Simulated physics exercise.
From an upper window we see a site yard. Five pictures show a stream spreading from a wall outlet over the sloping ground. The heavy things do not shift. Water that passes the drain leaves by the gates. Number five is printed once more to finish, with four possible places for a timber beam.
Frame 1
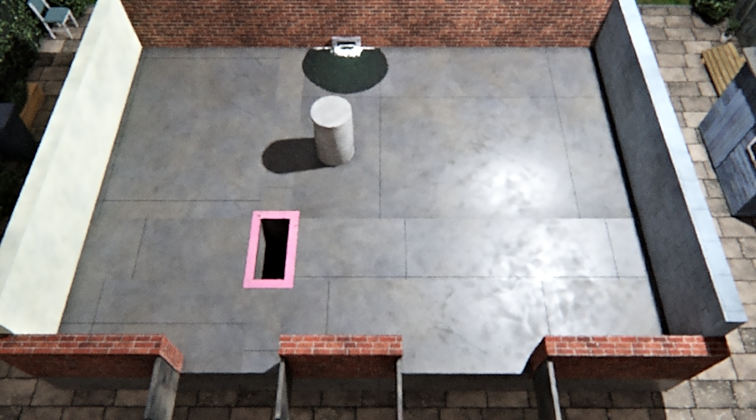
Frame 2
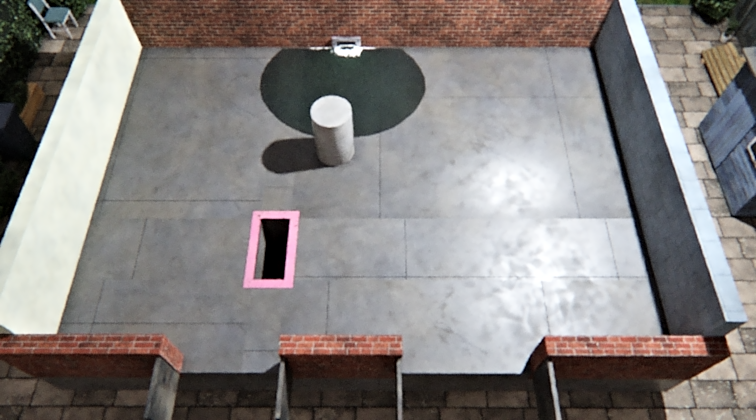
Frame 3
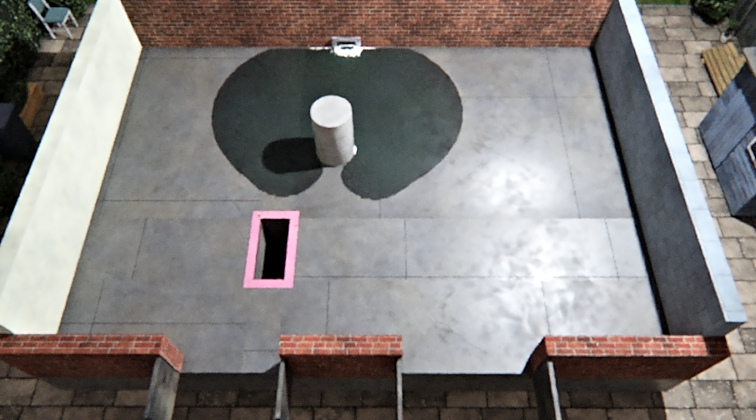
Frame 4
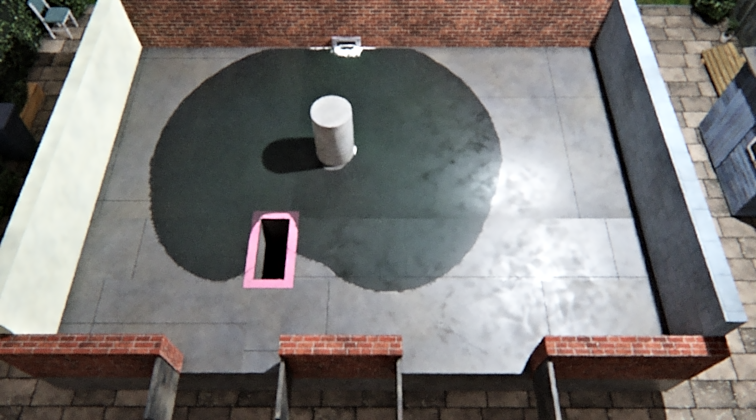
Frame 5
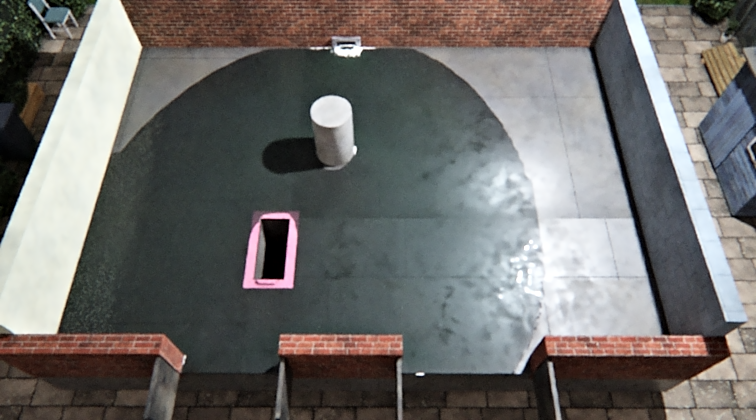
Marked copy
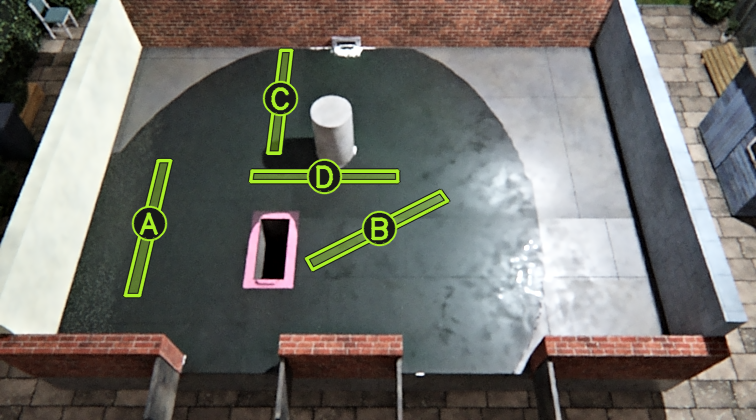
A grey paved site yard, seen from an upper window, lies between a brick wall at the back, pale side walls and low brick walls with two open gateways in front. A whitish cylinder stands behind a pink-rimmed drain pit left of centre. Dark water spreads from the outfall in the back wall, passes around the cylinder, enters the pit and covers most of the ground, while the view stays still.
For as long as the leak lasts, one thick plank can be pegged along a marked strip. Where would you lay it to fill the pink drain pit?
B beats the others.
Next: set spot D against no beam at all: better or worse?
Spot D is worse.
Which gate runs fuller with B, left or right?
The left one.
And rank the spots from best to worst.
B, C, A, D.
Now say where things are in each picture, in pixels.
The first picture shows outfall at (347, 43); pink drain pit at (272, 248); open gate at (236, 355); open gate at (465, 356); 3 % of the ground under water, visible out to (320, 84); pink drain pit still dry.
In the second picture, 10 % of the ground under water, visible out to (368, 130); pink drain pit still dry.
In the third picture, 21 % of the ground under water, visible out to (367, 195); pink drain pit still dry.
In the fourth picture, 41 % of the ground under water, visible out to (172, 251); pink drain pit taking water.
In the fifth picture, 64 % of the ground under water, visible out to (98, 298); pink drain pit taking water.
In lime, A from (132, 295) to (164, 160); B from (309, 264) to (443, 196); C from (273, 153) to (286, 50); D from (251, 176) to (397, 176).
If A is chosen, about 17 % of the stream goes into the pink drain pit, about 83 % out by the gates.
If B is chosen, about 42 % of the stream goes into the pink drain pit, about 58 % out by the gates.
If C is chosen, about 24 % of the stream goes into the pink drain pit, about 75 % out by the gates.
If D is chosen, about 7 % of the stream goes into the pink drain pit, about 93 % out by the gates.
